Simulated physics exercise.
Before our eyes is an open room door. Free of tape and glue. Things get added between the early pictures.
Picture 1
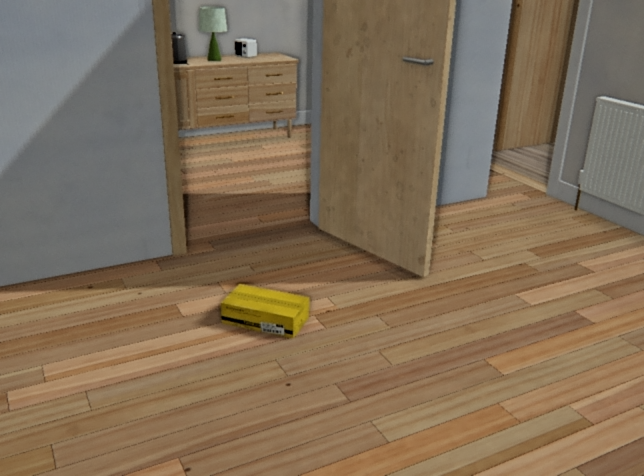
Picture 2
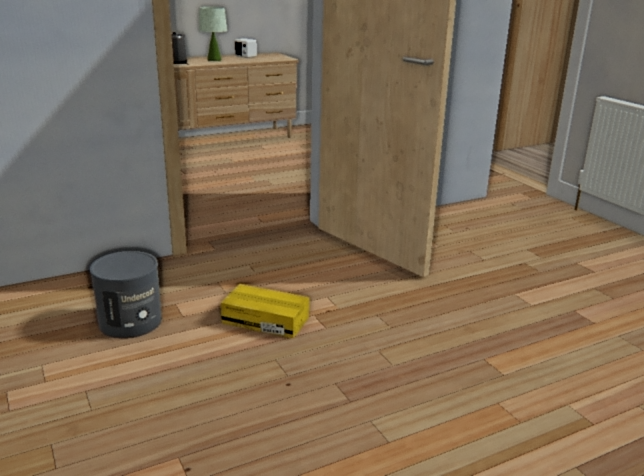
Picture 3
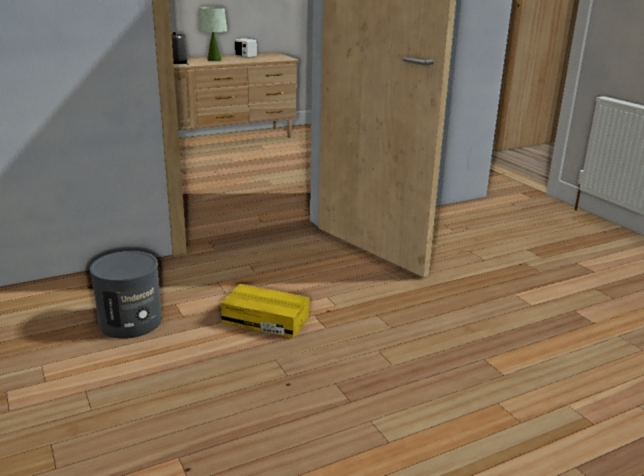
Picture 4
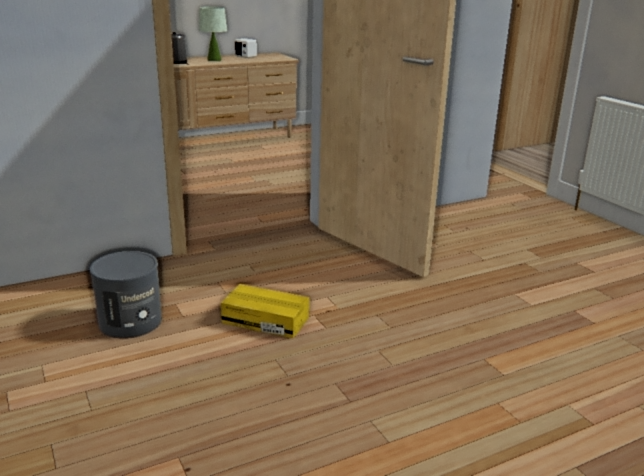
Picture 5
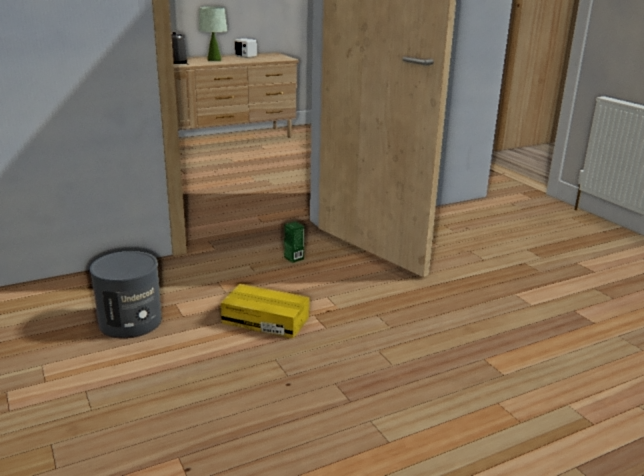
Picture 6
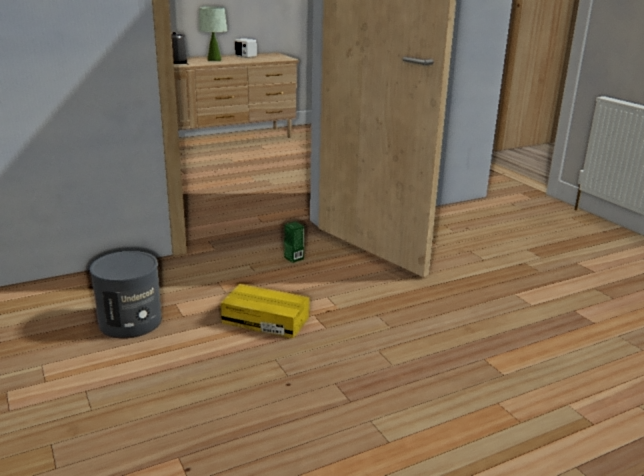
In this clip, a door stands wide open and still beside a yellow parcel on a wooden floor; a dark grey pail appears to the left of the parcel, then a small green container appears near the doorway.
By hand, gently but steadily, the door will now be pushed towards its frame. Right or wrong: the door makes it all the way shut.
Right.
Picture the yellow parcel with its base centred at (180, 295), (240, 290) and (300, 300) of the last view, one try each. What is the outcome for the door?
Case one: Swings all the way; case two: Swings all the way; case three: Swings all the way.
Then, 1.50 s later than the last frame, door 47° open; green carton moved a little near (286, 241).
Then, 2.00 s later than the last frame, door 21° open; green carton moved well along near (257, 234).
When it is over, door 0° open; moved from the start, green carton; the other 2 as before. End places, in pixels of the last picture, green carton near (239, 223).
